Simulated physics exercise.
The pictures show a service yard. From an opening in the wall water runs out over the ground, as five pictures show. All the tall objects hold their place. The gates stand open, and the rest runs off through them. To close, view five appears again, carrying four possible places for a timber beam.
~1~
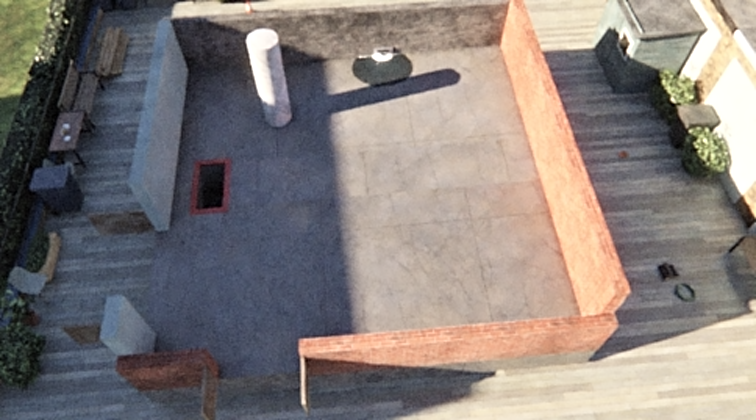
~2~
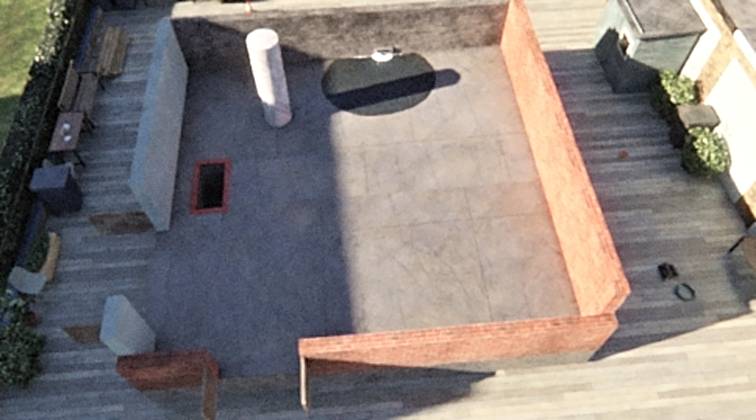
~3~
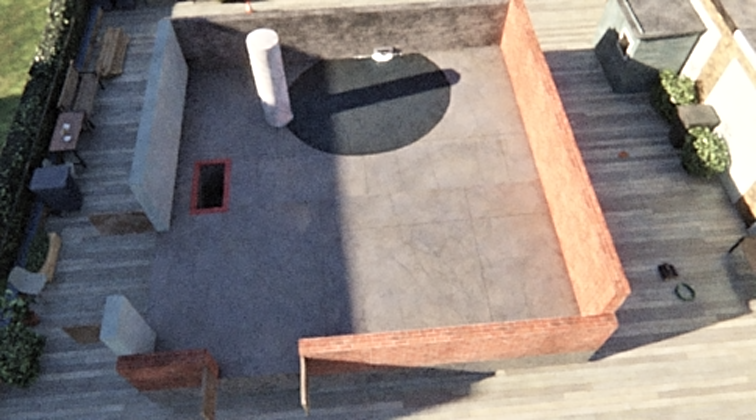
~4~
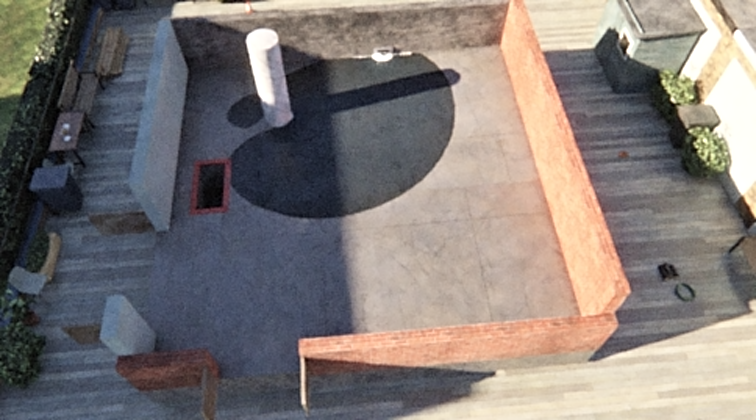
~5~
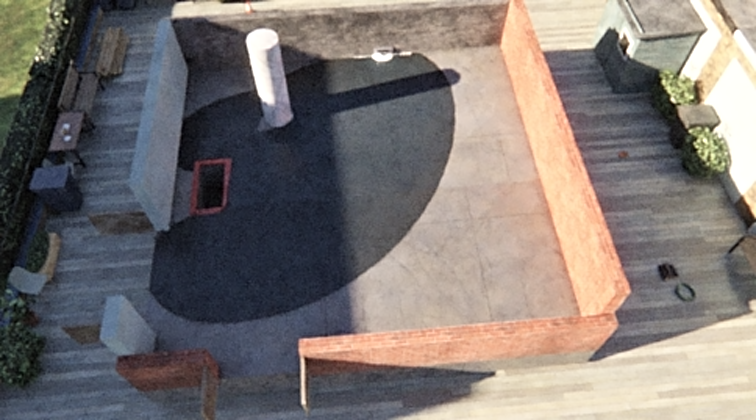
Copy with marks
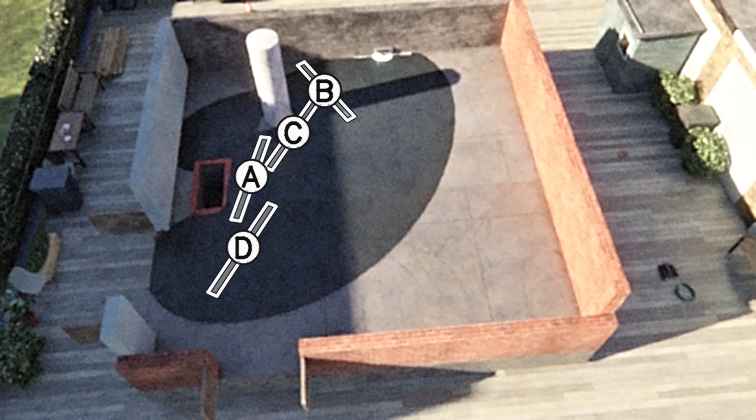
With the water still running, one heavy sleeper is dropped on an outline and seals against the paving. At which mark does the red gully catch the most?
Spot D.
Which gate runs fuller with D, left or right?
The left gate.
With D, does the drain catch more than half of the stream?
No, it does not.
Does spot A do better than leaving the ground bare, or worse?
Worse.
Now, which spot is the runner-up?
C it is.
On the marked copy, A from (235, 220) to (265, 137); B from (300, 63) to (350, 118); C from (268, 168) to (316, 99); D from (212, 294) to (271, 204).
If A is chosen, about 4 % of the stream goes into the red gully, about 96 % out by the gates.
If B is chosen, about 2 % of the stream goes into the red gully, about 98 % out by the gates.
If C is chosen, about 10 % of the stream goes into the red gully, about 90 % out by the gates.
If D is chosen, about 22 % of the stream goes into the red gully, about 78 % out by the gates.
